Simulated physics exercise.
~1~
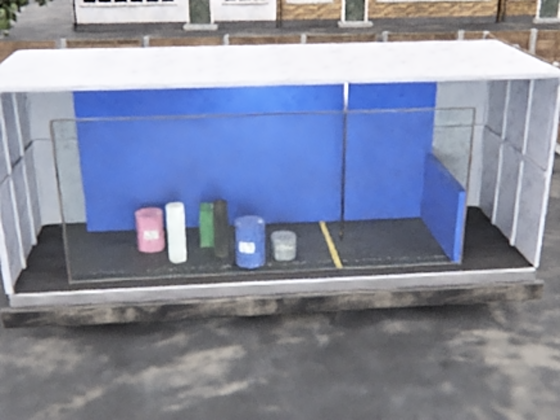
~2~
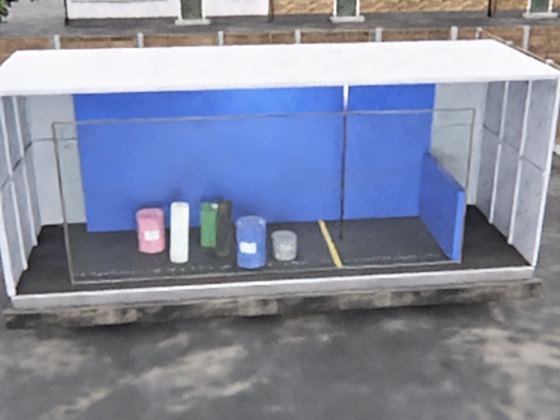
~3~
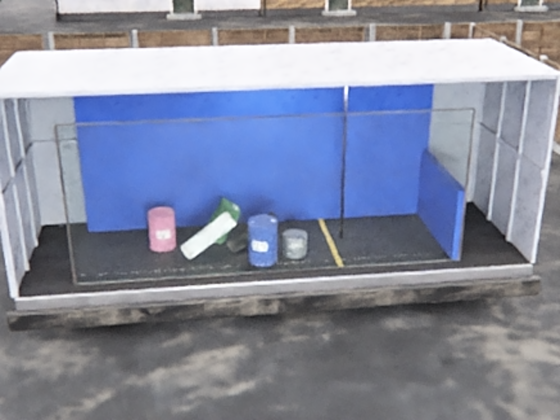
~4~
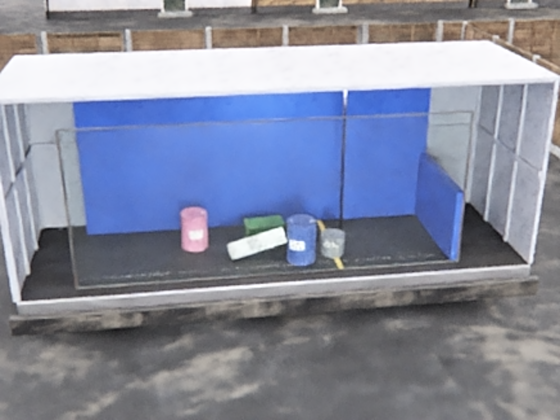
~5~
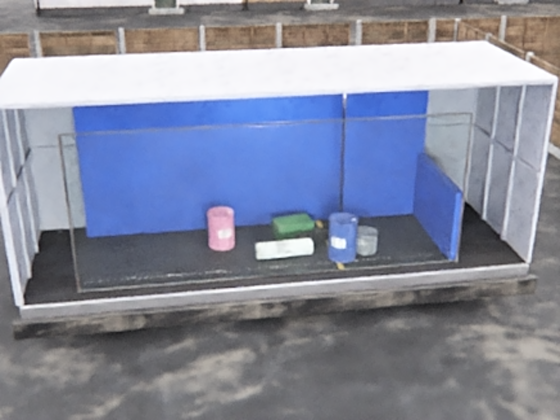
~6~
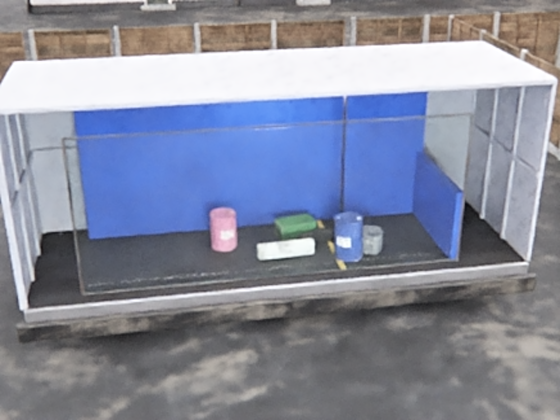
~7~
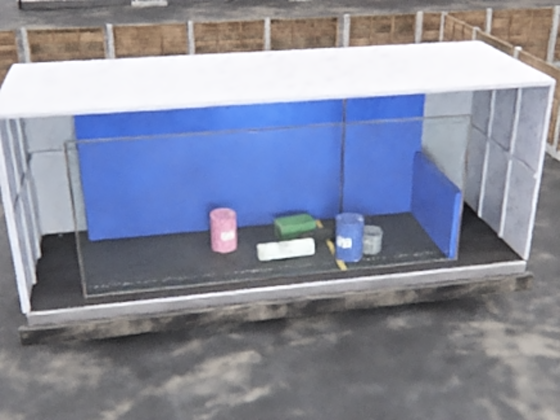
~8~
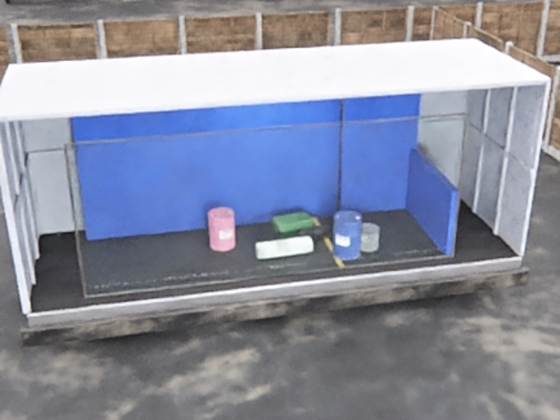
Drums and rolls slide right, two rolls topple, and the blue drum stops past the line.
